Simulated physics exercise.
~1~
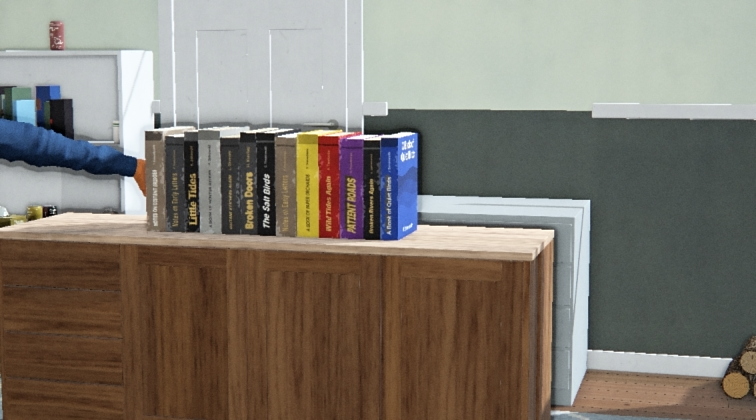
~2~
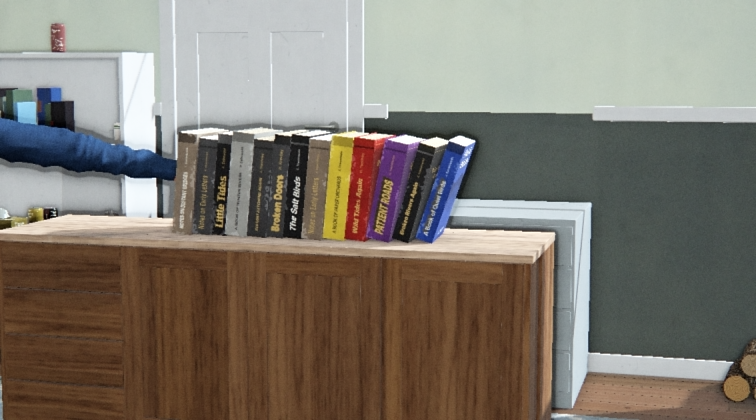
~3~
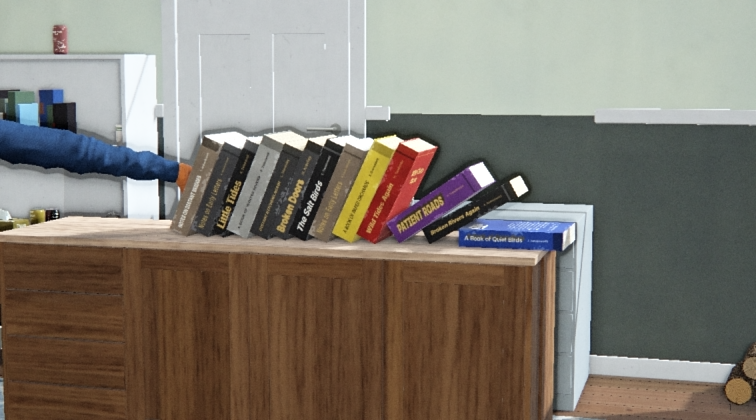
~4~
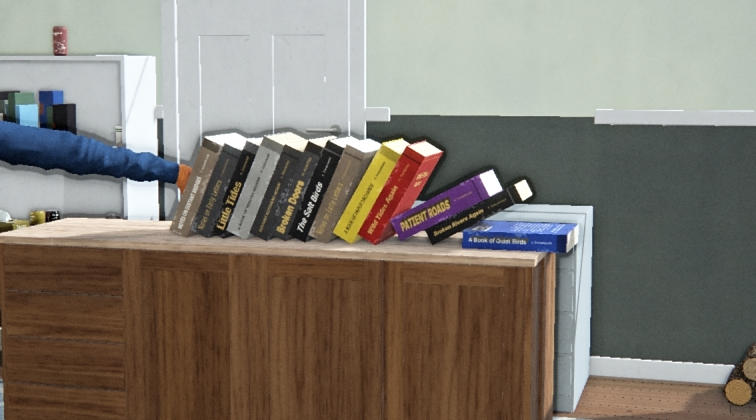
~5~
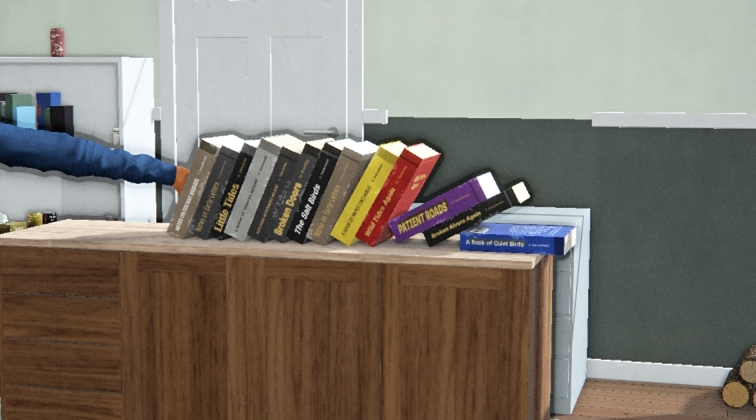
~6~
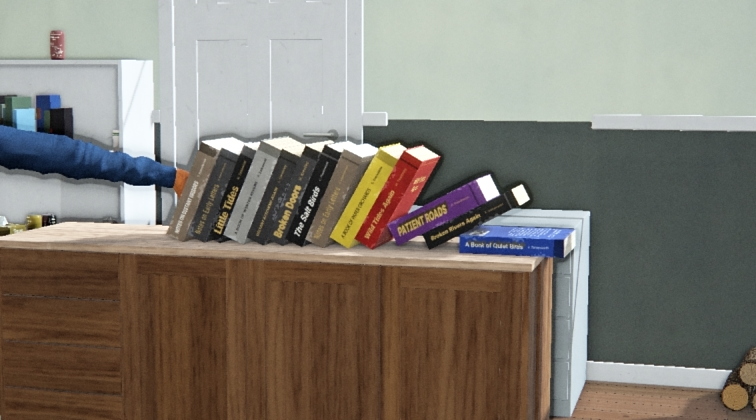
To begin with, a row of upright books or files stands shoulder to shoulder on a wooden worktop, and a blue-sleeved arm reaches in from the left to the first one. The hand pushes the row to the right, and the whole line starts leaning that way. At the right end, the blue one topples onto its side, while the black one and the purple one tip down after it. The red and yellow ones lean with the rest. Finally, the hand stays against the leaning row, and the blue one lies flat, jutting past the worktop's edge without falling.
